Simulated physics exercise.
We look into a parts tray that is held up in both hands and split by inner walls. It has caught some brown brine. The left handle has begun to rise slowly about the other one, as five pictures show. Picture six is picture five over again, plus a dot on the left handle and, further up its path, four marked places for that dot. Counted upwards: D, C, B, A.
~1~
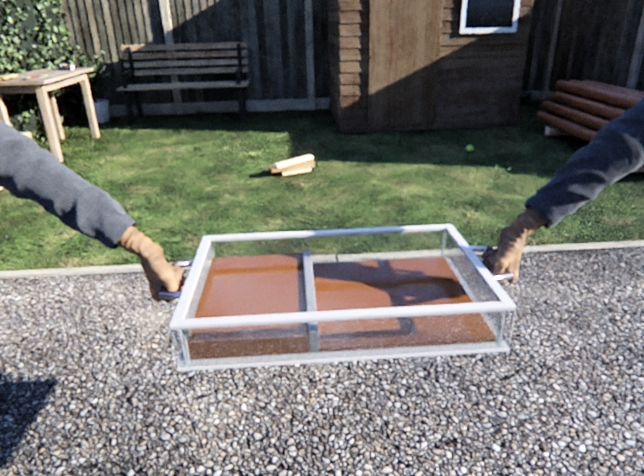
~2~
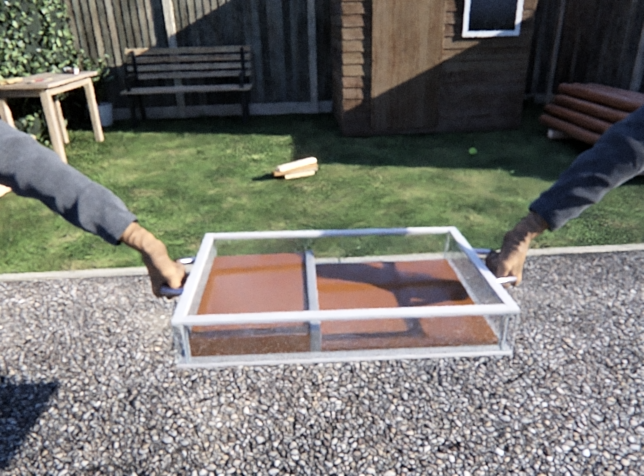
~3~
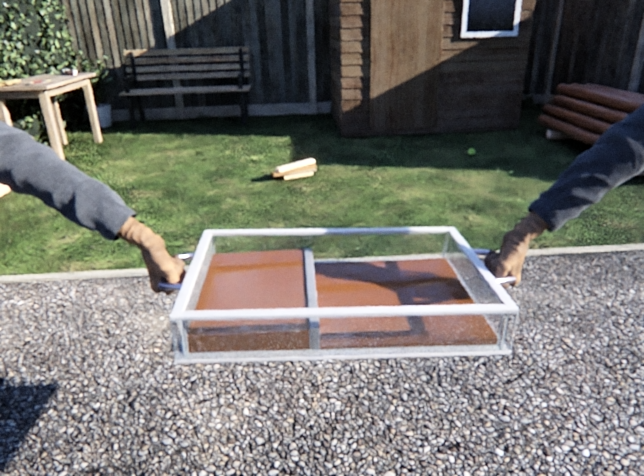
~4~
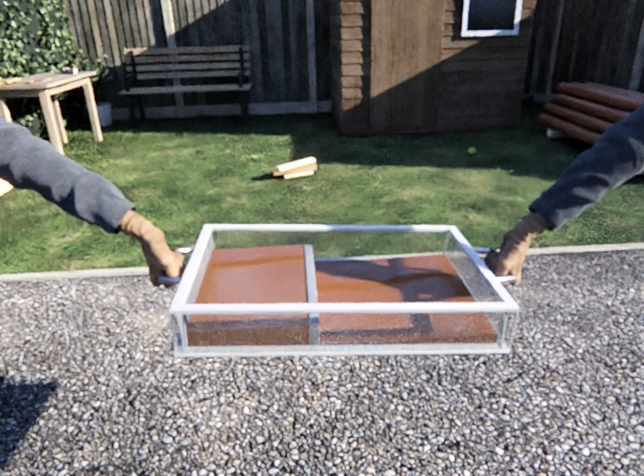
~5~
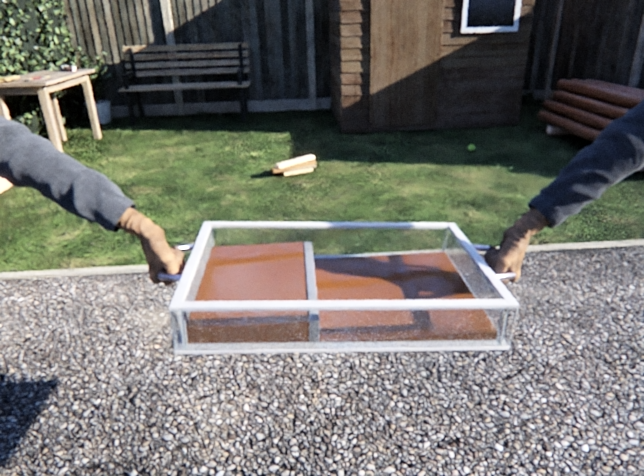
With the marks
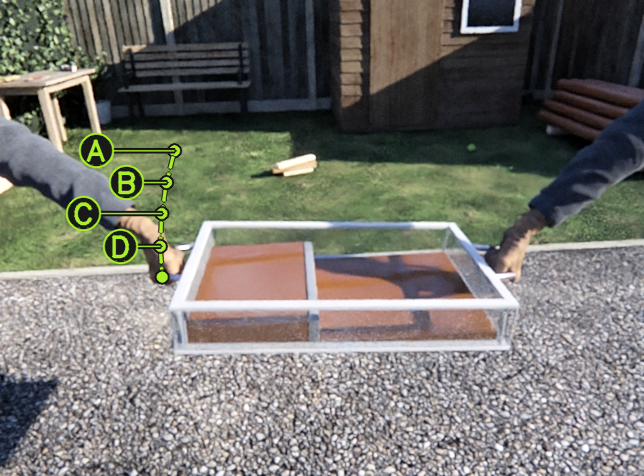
Two gloved hands hold a divided clear tray of brown liquid, tilting it very slightly.
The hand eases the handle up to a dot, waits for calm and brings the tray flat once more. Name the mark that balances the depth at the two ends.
C beats the others.
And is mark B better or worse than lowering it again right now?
It is better.
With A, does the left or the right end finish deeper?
The right end bay.
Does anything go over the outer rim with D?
No.
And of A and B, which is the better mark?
It is B.
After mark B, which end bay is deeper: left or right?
The right one.
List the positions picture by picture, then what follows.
The tray is level; deepest in the left bay, at (256, 291), shallowest in the right; left handle at (169, 279).
Tipped about 1° down to the right; no wall is crossed; left handle at (171, 276).
Tipped about 2° down to the right; no wall is crossed; left handle at (169, 271).
Tipped about 3° down to the right; no wall is crossed; left handle at (169, 265).
Tipped about 3° down to the right; deepest in the left bay, at (256, 279), shallowest in the right; left handle at (169, 262).
On the marked copy, A at (174, 150); B at (166, 182); C at (161, 213); D at (160, 246).
With A, the right end bay stands much deeper than the other; about 3 % goes over the rim.
With B, the right end bay stands a little deeper than the other; nothing spills.
With C, the two end bays stand about equally deep; nothing spills.
With D, the left end bay stands much deeper than the other; nothing spills.
